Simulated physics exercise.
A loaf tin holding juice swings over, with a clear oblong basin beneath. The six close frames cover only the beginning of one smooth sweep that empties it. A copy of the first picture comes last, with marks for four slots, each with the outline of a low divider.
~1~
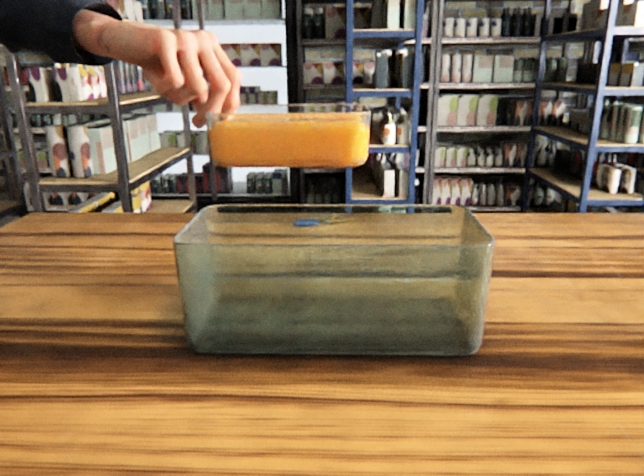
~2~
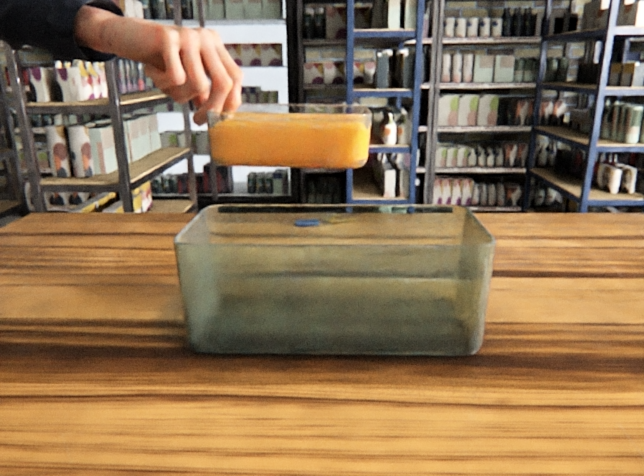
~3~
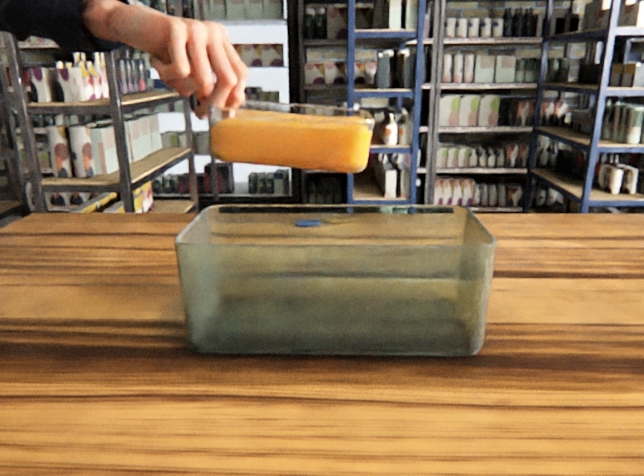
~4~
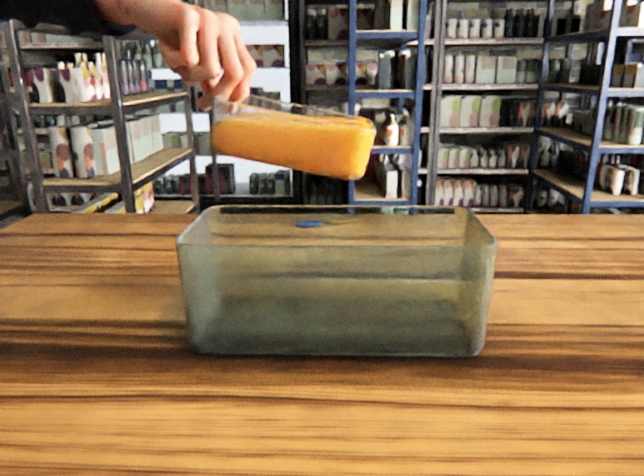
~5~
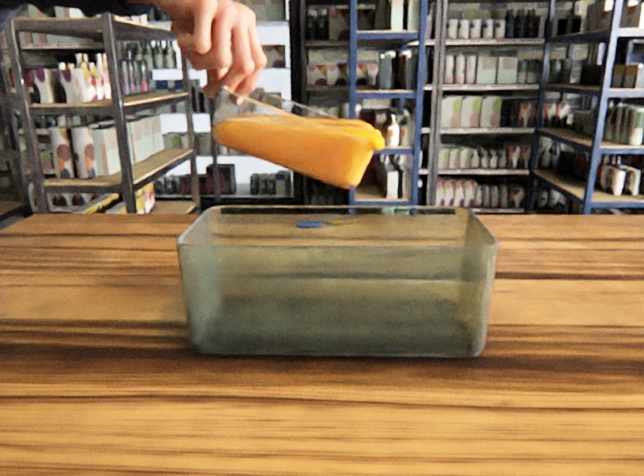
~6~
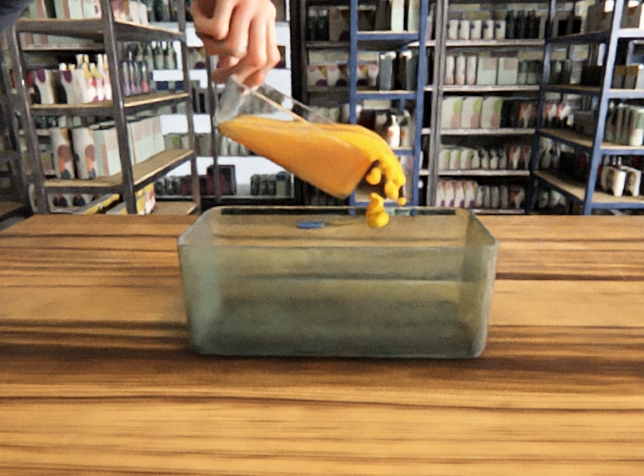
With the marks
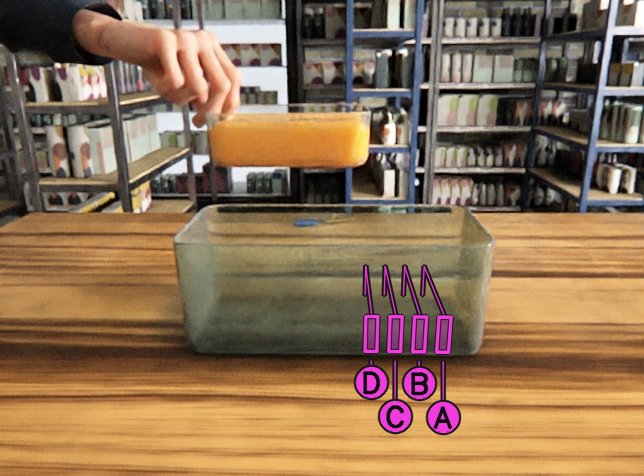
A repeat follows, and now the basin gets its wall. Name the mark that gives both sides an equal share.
The answer is place B.
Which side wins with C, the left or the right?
More ends on the right.
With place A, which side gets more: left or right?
More ends on the left.
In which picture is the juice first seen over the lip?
Picture 5.
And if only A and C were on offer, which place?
C.
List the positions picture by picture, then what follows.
Upright, lip at (365, 108); basin from (188, 347) to (480, 350); nothing has left yet.
Upright, lip at (366, 109); nothing has left yet.
Tipped about 5°, lip at (368, 115); nothing has left yet.
Tipped about 11°, lip at (371, 124); nothing has left yet.
Tipped about 20°, lip at (371, 136); juice is over the lip, down to (378, 144).
Tipped about 30°, lip at (370, 149); juice is over the lip, down to (371, 220).
On the marked copy, A at (443, 361); B at (419, 361); C at (395, 360); D at (371, 360).
For place A, about 76 % ends left of the wall and 21 % right of it; 3 % is lost outside.
For place B, about 52 % ends left of the wall and 46 % right of it.
For place C, about 31 % ends left of the wall and 67 % right of it; 3 % is lost outside.
For place D, about 23 % ends left of the wall and 75 % right of it.
